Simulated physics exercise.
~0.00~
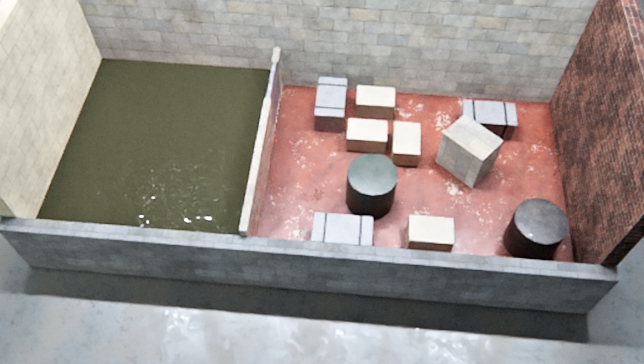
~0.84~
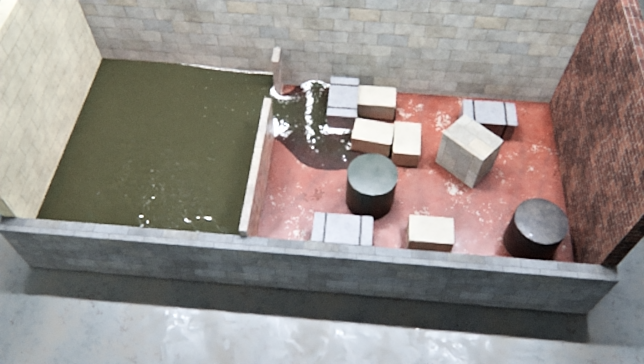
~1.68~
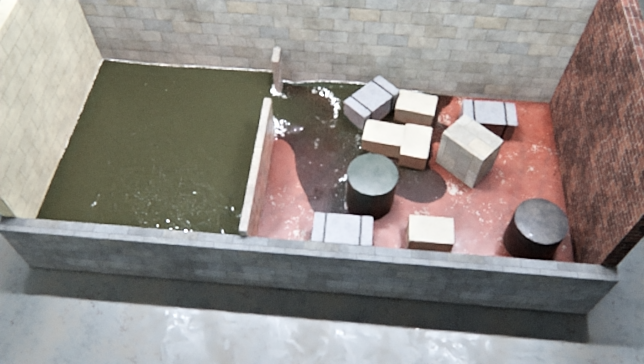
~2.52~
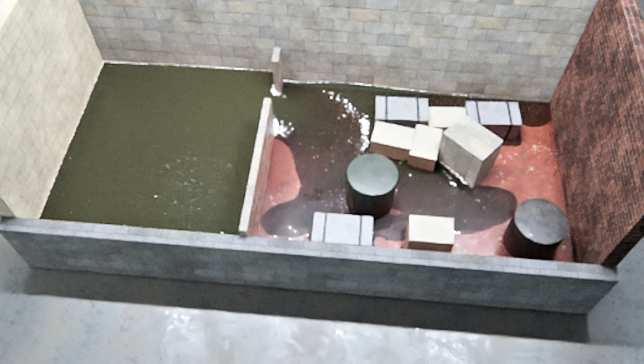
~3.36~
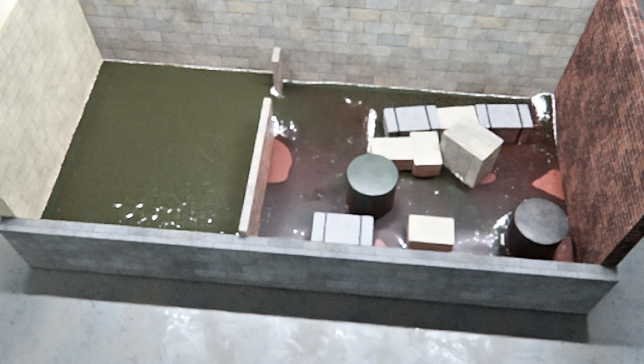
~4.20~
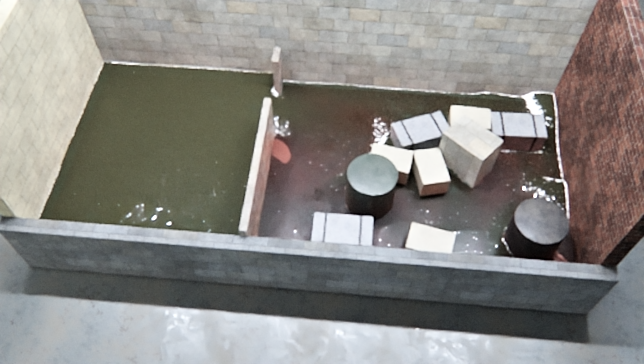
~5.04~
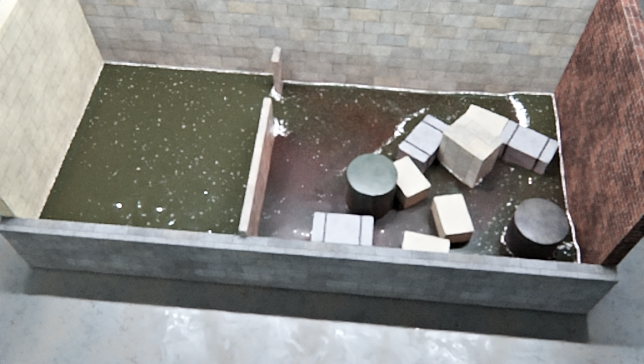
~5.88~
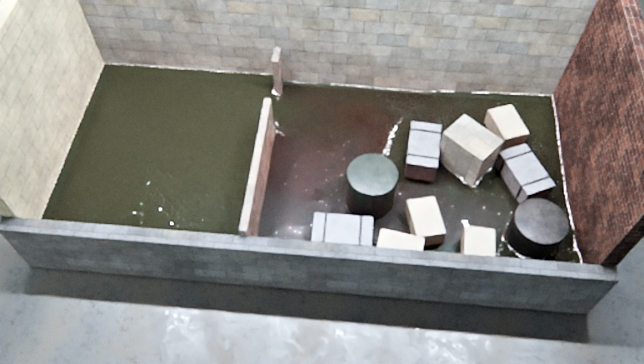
Murky green water pouring through a doorway across a red-floored room, pushing crates and trunks rightward until they scatter around barrels.
